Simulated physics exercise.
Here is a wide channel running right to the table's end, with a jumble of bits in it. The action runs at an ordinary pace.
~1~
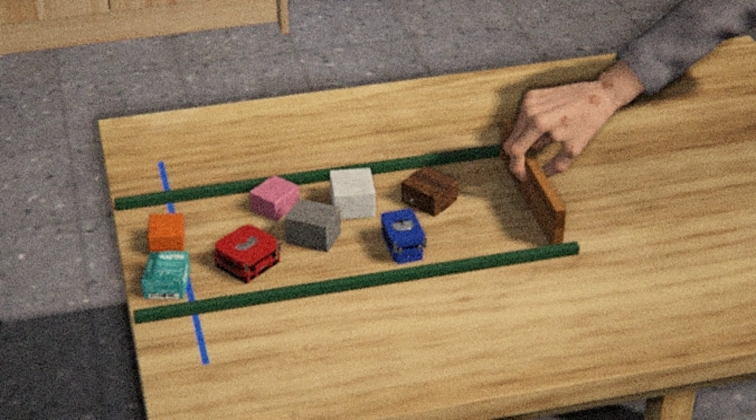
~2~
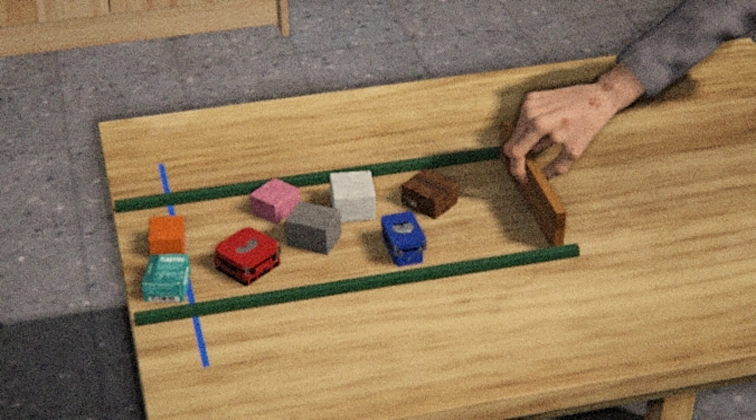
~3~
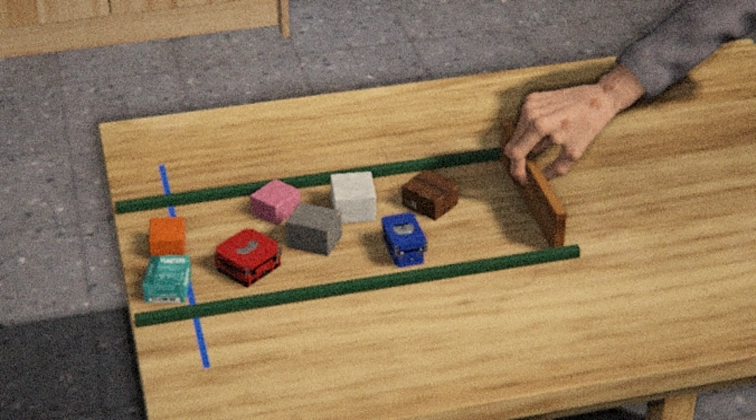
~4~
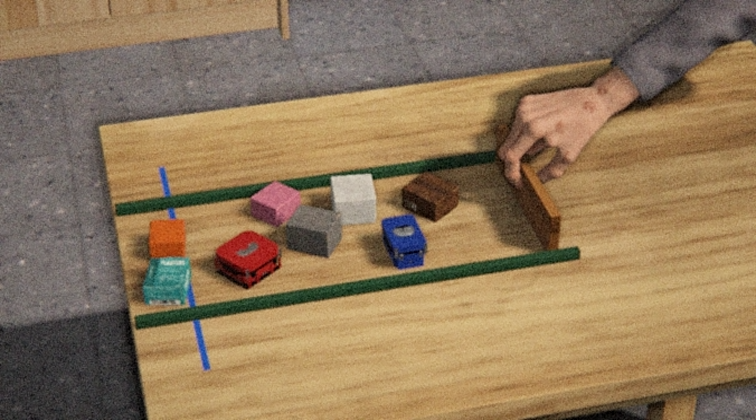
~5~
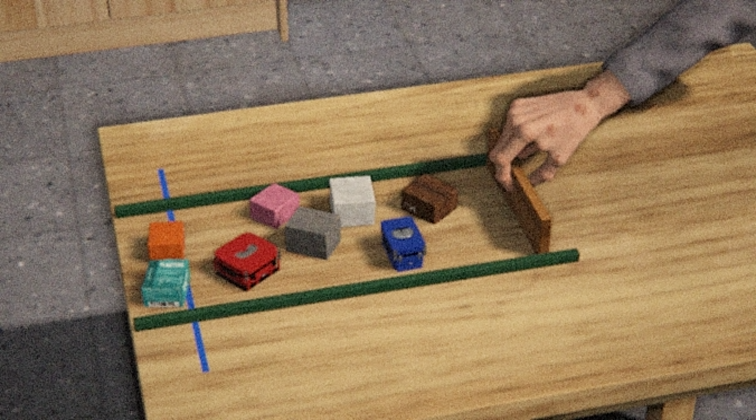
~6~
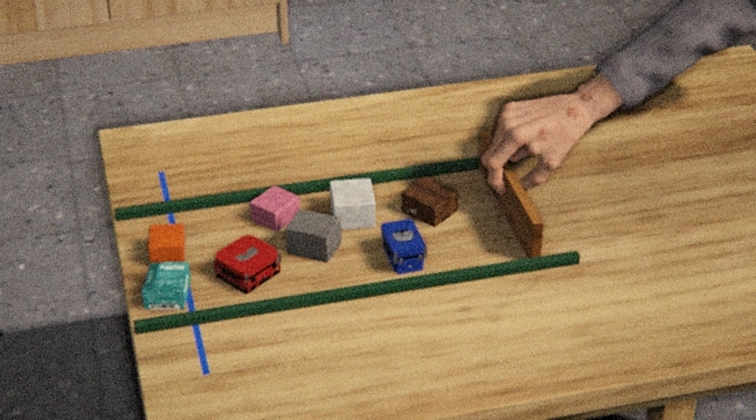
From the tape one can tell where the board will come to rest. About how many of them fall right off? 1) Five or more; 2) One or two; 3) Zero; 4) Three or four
Option 4: Three or four.
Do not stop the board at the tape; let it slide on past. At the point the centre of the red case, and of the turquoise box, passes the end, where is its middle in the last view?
At (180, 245) for the red case; at (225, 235) for the turquoise box.
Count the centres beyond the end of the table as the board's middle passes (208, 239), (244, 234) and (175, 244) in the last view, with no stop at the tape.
In order of the places given, that's 3, 0 and 5.
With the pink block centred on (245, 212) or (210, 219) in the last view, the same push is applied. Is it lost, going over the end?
Goes off the end, then goes off the end.
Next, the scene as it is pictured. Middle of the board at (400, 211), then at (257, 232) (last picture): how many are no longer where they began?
At the first spot 3, then 8.
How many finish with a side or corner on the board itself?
Count: 2.
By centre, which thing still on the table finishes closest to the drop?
That's the red case, it ends up nearest.
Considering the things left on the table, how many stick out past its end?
Counting them gives 2.
Soon after, none off yet; turquoise box at rest near (167, 285); orange block at rest near (167, 246); red case at rest near (247, 264).
Then, none off yet; turquoise box at rest near (167, 285); orange block at rest near (167, 246); red case moving near (242, 266).
Further on, none off yet; turquoise box moved about its own width near (135, 290); orange block moved about its own width near (138, 253); red case moved about its own width near (179, 289).
At rest, the number that fall off is three or four; fallen, white block, pink block, orange block and turquoise box.
